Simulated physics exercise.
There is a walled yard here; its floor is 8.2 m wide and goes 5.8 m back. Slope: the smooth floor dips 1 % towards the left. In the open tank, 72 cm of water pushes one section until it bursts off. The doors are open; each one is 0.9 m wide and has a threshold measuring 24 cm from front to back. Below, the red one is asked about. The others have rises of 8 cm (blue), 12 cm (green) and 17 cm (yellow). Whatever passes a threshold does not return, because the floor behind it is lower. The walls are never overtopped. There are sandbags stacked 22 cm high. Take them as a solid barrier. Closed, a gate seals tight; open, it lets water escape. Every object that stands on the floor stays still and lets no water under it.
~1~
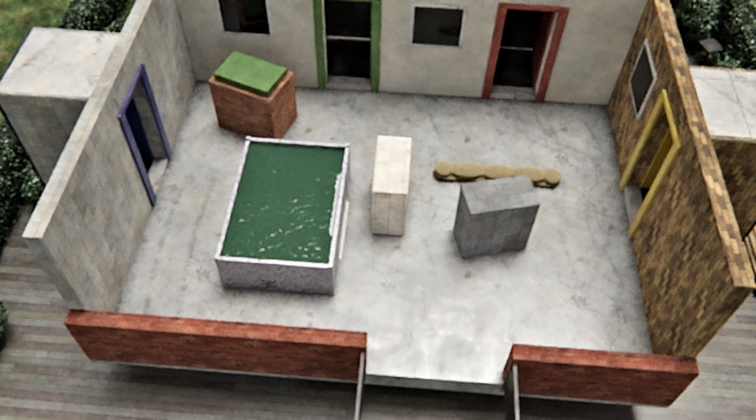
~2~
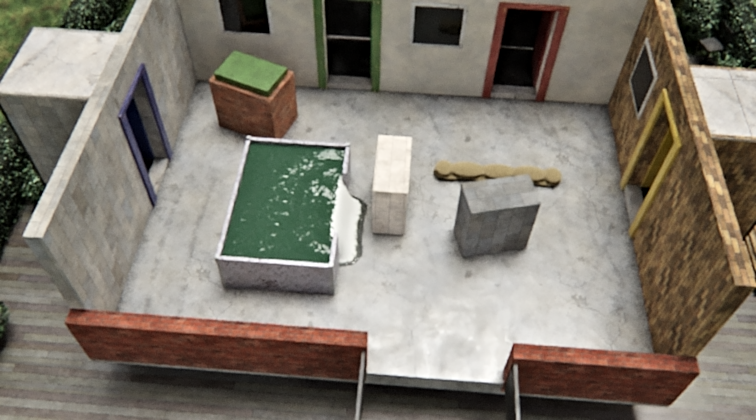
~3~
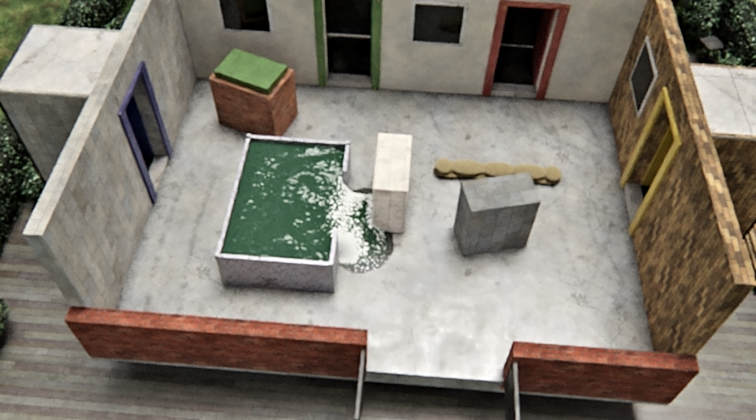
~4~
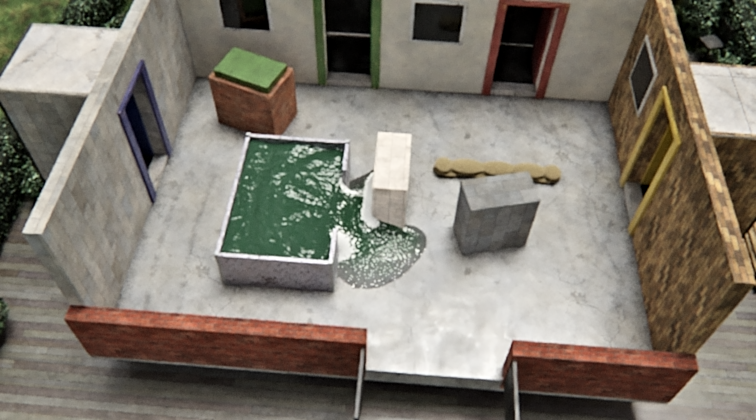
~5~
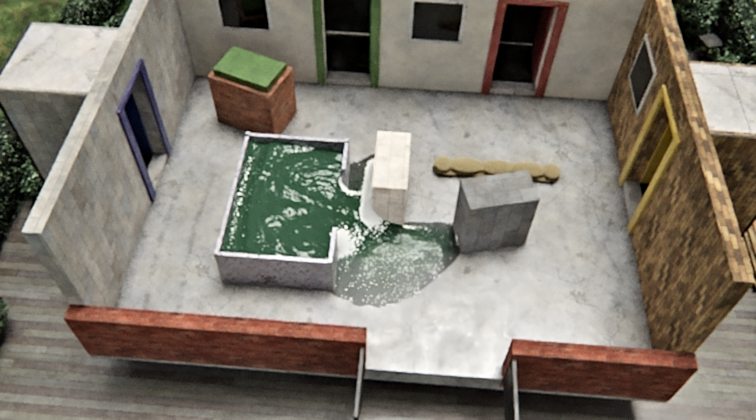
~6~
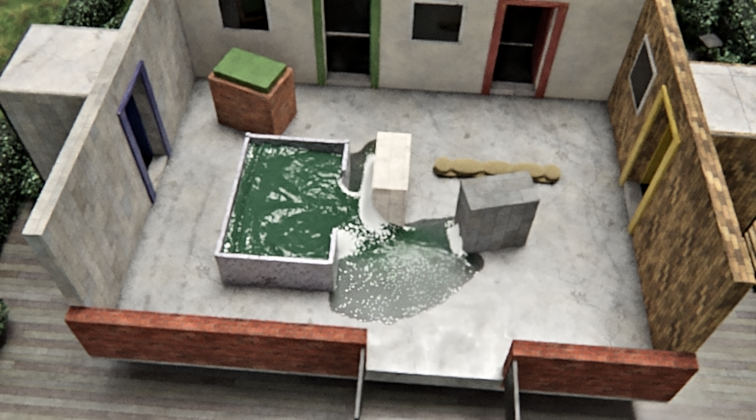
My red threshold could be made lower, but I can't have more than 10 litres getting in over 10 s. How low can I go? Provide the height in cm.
You could bring it down to roughly 5.5 cm.
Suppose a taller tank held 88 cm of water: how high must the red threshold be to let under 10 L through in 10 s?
The step would need to be some 8.0 cm high.
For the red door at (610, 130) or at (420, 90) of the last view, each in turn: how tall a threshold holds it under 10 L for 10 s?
Minimums: About 7.0 cm and 12.5 cm.
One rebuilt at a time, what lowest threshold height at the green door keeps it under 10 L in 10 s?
Green: Roughly 17 cm.
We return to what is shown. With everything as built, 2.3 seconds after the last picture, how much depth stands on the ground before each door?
Depths in cm: Blue 0, green 14, yellow 0, red 2.
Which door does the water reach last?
The blue one.
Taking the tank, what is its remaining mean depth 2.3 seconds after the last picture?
Around 33 centimetres.
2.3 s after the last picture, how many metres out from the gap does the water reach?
Near 5.4 m, more or less.
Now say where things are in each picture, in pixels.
The open tank at (287, 201) is whole and still, 72 cm deep; the red door at (521, 59) is dry, in the first picture.
Water pours out at (339, 221) and has run 0.3 m, to (357, 256); about 11 cm deep outside, 72 cm at the back, in the second picture.
The gap is at (339, 221), the front 0.8 m out at (386, 253); the back of the open tank holds 72 cm, in the third picture.
The gap is at (339, 220), the front 1.4 m out at (419, 248); the back of the open tank holds 69 cm, in the fourth picture.
The front is at (458, 246), 2.0 m from the gap at (338, 219); 2.9 m2 of floor is wet, 61 cm left at the back, in the fifth picture.
The gap is at (339, 219), the front 2.3 m out at (477, 267); the back of the open tank holds 62 cm; the red door at (521, 55), 4.6 m from the gap, is still 2.9 m from the nearest water, in the sixth picture.
Then, 0.7 s after the last picture water covers 30 % of the floor, deepest (50 cm) near (360, 217); it has not reached the red door.
Then, 2.3 s after the last picture water covers 50 % of the floor, deepest (32 cm) near (360, 217); 2 cm at the red door, 0 litres in over its 12 cm threshold.
Then, 9.3 s after the last picture water covers 90 % of the floor, deepest (10 cm) near (197, 78); 6 cm at the red door, 0 litres in over its 12 cm threshold.
At the red door as built, the water peaked near 10 cm, 5.9 s after the last picture.
Run again over the same 10 s with other heights there, 15 litres in over 5 cm, 6 litres over 6.5 cm. The limit of 10 litres is kept from about 5.5 cm up.
